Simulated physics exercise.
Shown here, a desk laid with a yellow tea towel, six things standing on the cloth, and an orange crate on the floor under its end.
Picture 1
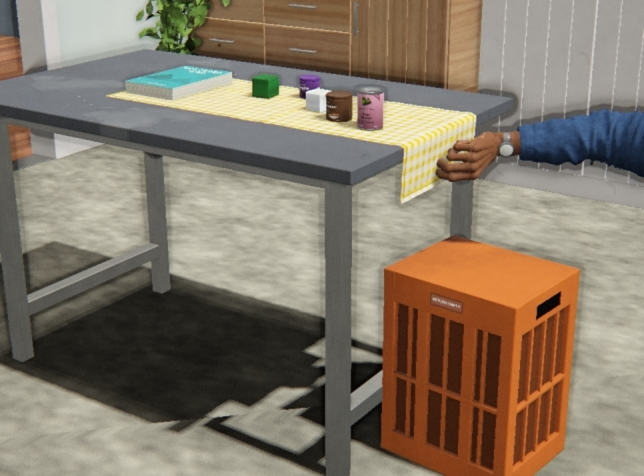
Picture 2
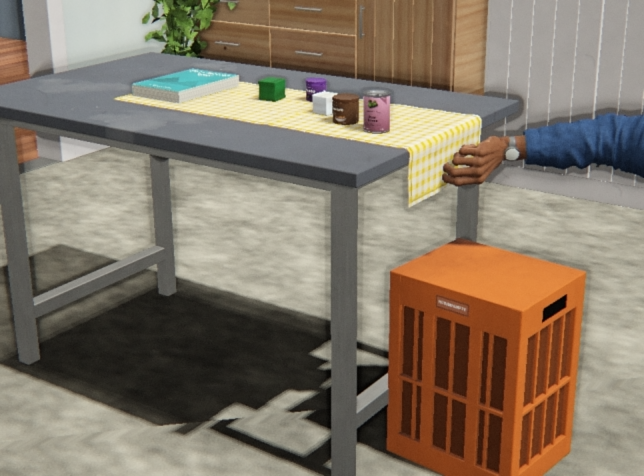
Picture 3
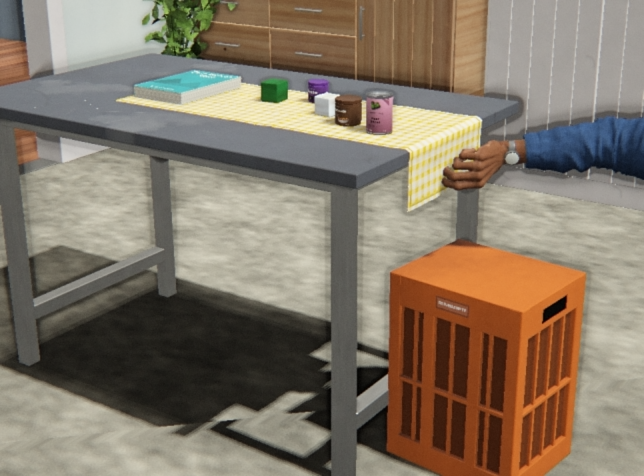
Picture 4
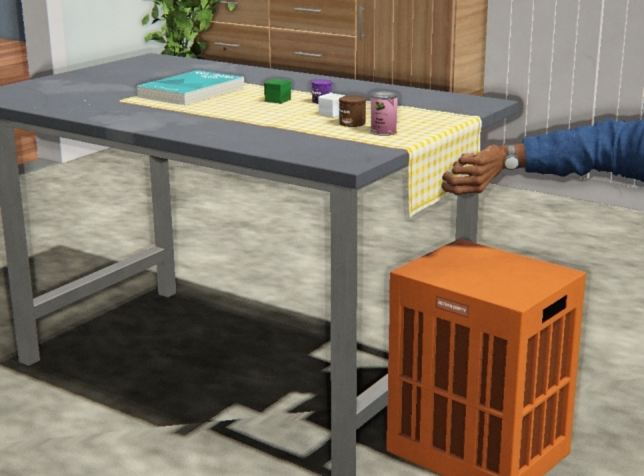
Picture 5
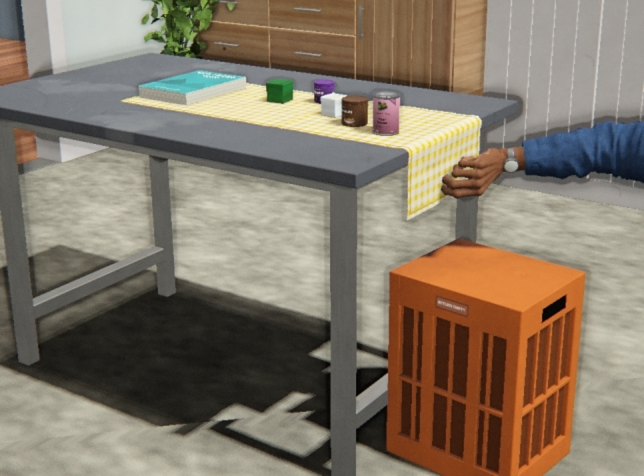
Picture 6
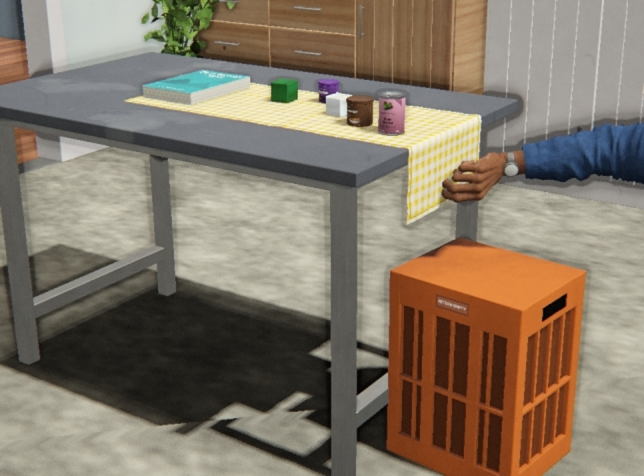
The footage shows a hand at the right end of a gray table slowly drawing a yellow checked cloth over the edge, carrying a book, small pots, cubes and a pink can gradually rightward above an orange crate.
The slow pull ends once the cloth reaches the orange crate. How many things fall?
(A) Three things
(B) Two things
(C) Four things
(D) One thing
The answer is D.
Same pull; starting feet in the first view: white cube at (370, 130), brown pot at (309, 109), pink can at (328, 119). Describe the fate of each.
White cube dropped, brown pot kept, pink can kept.
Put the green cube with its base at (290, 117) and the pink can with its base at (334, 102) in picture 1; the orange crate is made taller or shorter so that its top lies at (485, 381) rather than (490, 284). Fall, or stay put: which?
Observed: Green cube departs; pink can departs.
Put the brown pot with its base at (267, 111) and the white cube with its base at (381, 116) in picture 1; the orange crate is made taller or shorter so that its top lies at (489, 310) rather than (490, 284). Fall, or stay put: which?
First the brown pot: It is still up there. Then the white cube: It ends off the top.
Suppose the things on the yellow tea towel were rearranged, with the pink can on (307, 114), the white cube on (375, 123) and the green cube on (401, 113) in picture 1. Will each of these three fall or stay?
Final state: The pink can is still in place, the white cube is no longer up, the green cube is no longer up.
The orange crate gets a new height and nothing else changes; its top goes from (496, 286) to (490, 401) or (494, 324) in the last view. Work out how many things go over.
It comes to 4 for the first height and 2 for the second.
Soon after, hem near (445, 233); all still up.
Then, hem on the crate; all still up.
Further on, hem on the crate; pink can gone.
At rest, hem on the crate; pink can gone. Over the edge go one.
